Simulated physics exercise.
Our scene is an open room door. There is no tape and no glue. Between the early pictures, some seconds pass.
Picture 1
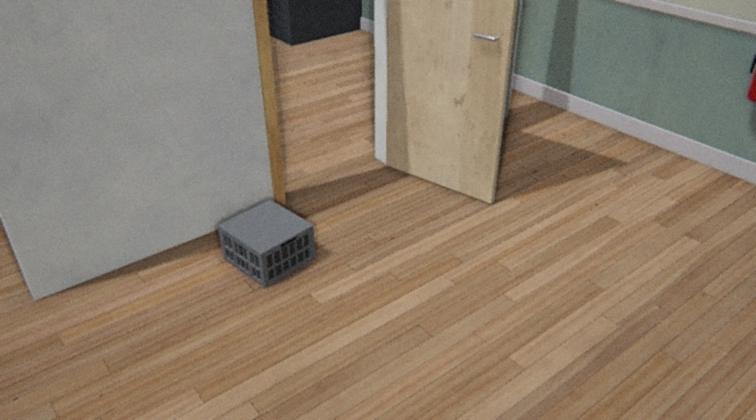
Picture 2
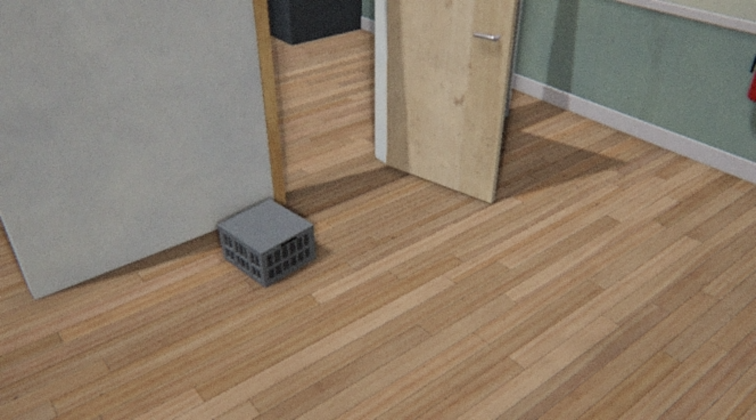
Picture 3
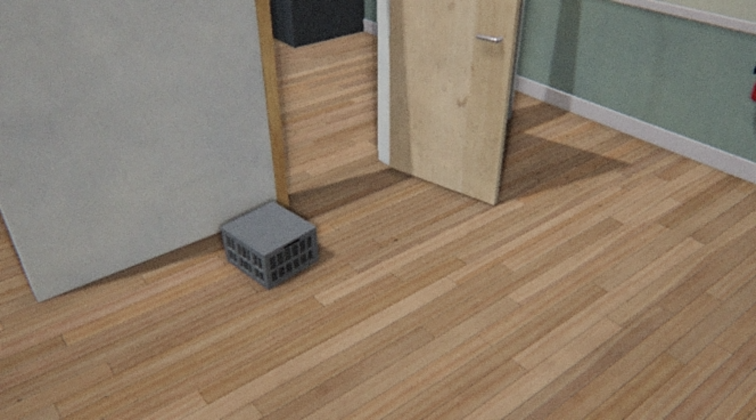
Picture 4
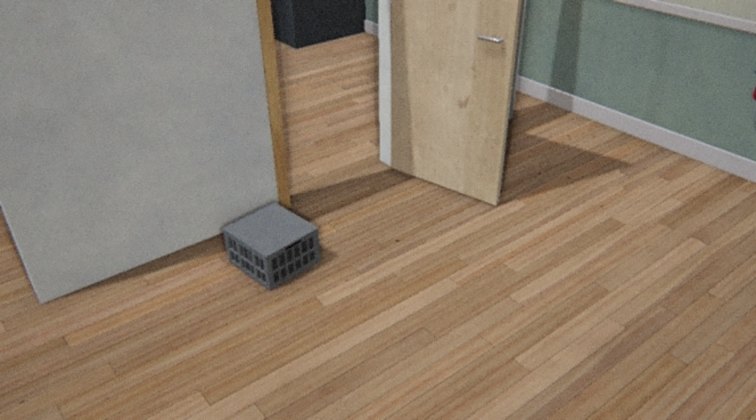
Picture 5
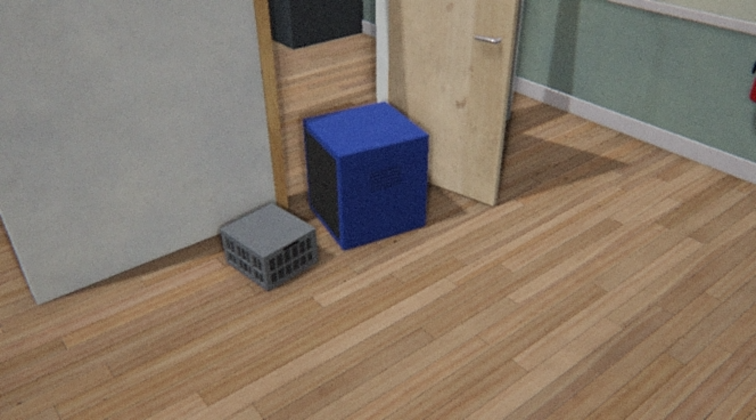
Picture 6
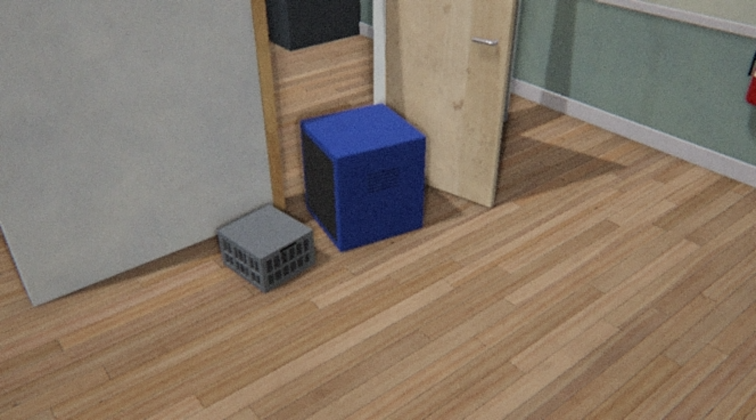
The video shows a wide-open, motionless wooden door in a room with a plank floor and a grey crate near the doorway; then a blue box-shaped appliance appears in the opening beside the crate, with little other visible change.
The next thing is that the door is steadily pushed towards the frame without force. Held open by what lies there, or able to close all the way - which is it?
The door will probably have its swing cut off.
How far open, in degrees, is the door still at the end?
I'd say it stays open by roughly 70 degrees.
Then, 0.50 s after the last picture, open by 95°.
Then, 0.80 s after the last picture, open by 84°.
Then, 1.10 s after the last picture, open by 72°.
At rest, open by 69°; both in place. Seen from the same camera at the end, blue appliance near (362, 175).
